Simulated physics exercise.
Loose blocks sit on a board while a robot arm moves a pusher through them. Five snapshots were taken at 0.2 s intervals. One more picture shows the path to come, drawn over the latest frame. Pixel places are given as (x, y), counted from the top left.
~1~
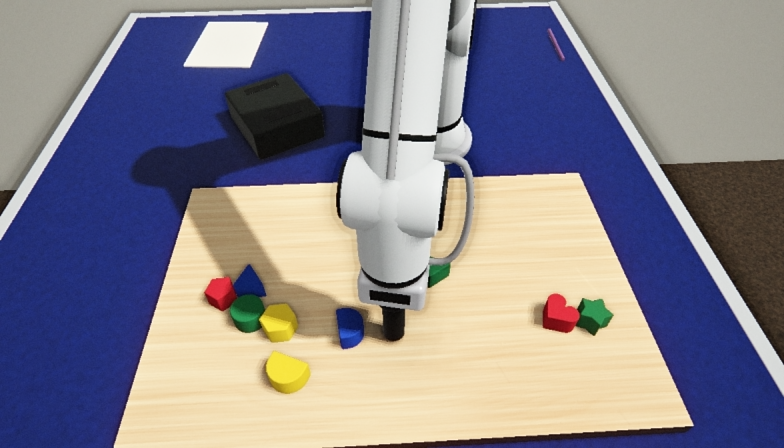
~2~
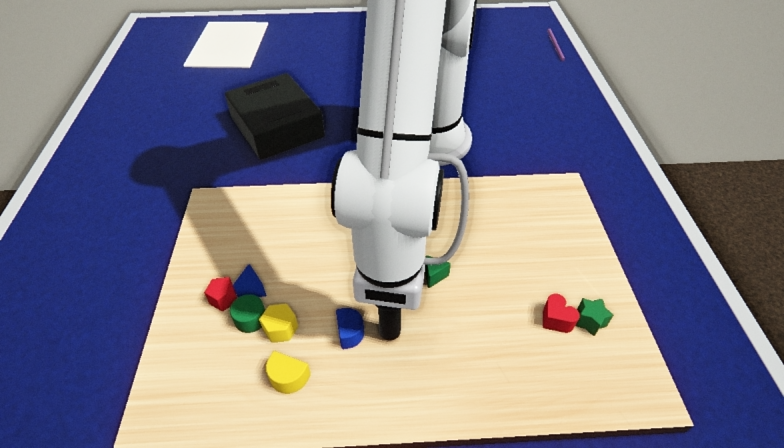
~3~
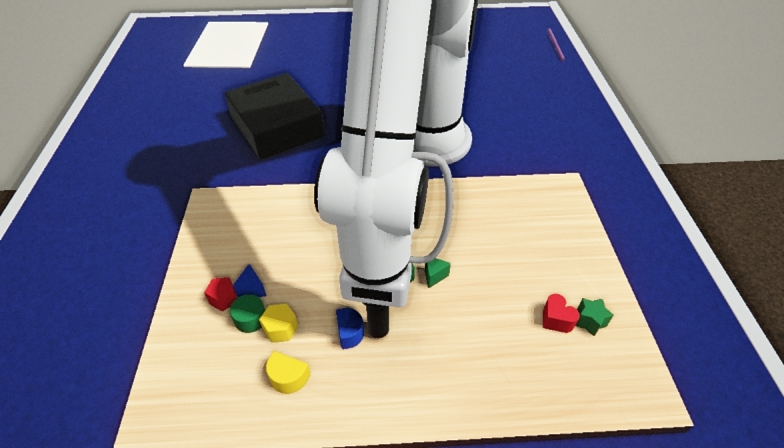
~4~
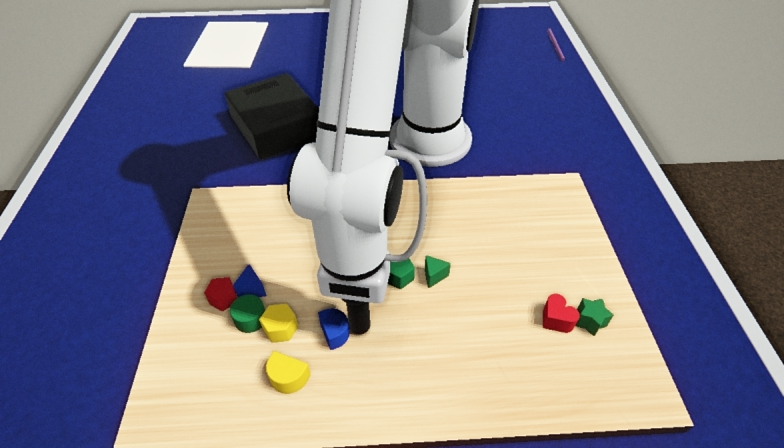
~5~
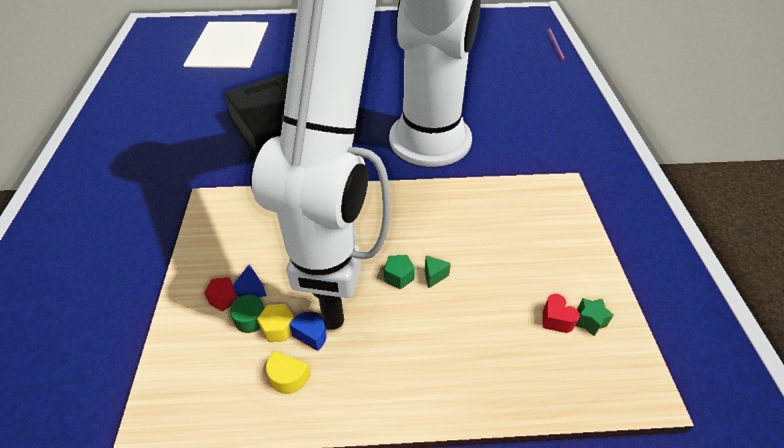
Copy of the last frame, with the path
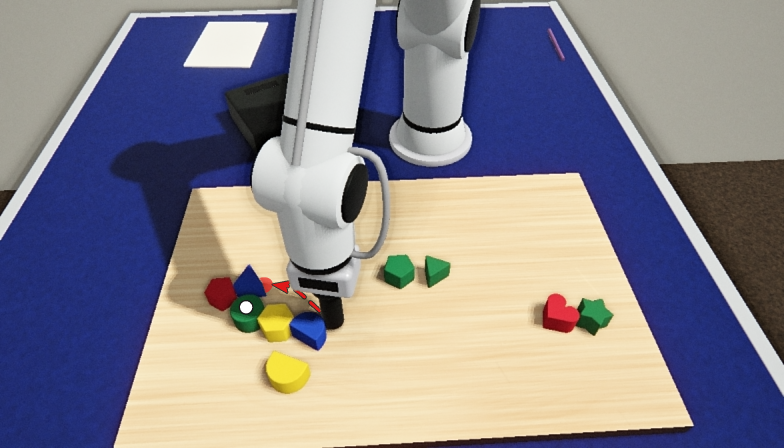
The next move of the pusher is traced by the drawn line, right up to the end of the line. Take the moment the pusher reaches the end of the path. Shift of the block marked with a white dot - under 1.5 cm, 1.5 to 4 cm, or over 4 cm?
That one ends up within 1.5 cm of where it is now.
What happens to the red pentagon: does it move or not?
Once the pusher is done, the red pentagon is in a new spot.
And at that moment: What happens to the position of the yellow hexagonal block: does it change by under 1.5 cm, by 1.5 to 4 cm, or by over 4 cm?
Range: Under 1.5 cm.
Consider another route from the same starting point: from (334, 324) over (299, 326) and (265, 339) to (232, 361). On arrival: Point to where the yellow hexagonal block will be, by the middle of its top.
It is at (202, 342).
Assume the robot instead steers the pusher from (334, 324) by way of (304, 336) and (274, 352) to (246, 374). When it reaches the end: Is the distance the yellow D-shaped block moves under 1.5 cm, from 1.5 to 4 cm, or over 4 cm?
Ends 1.5 to 4 cm away.
The line goes from (334, 324) through (313, 305) and (292, 288) to (262, 286); the dot is on the green round block.
The first path, step by step. One third of the way, pusher (312, 301); nothing pushed yet.
Two thirds of the way, pusher (291, 284); nothing pushed yet.
At the end, pusher (261, 282); red pentagon (210, 289); green round block unmoved; blue triangular piece (238, 280); yellow hexagonal block unmoved.
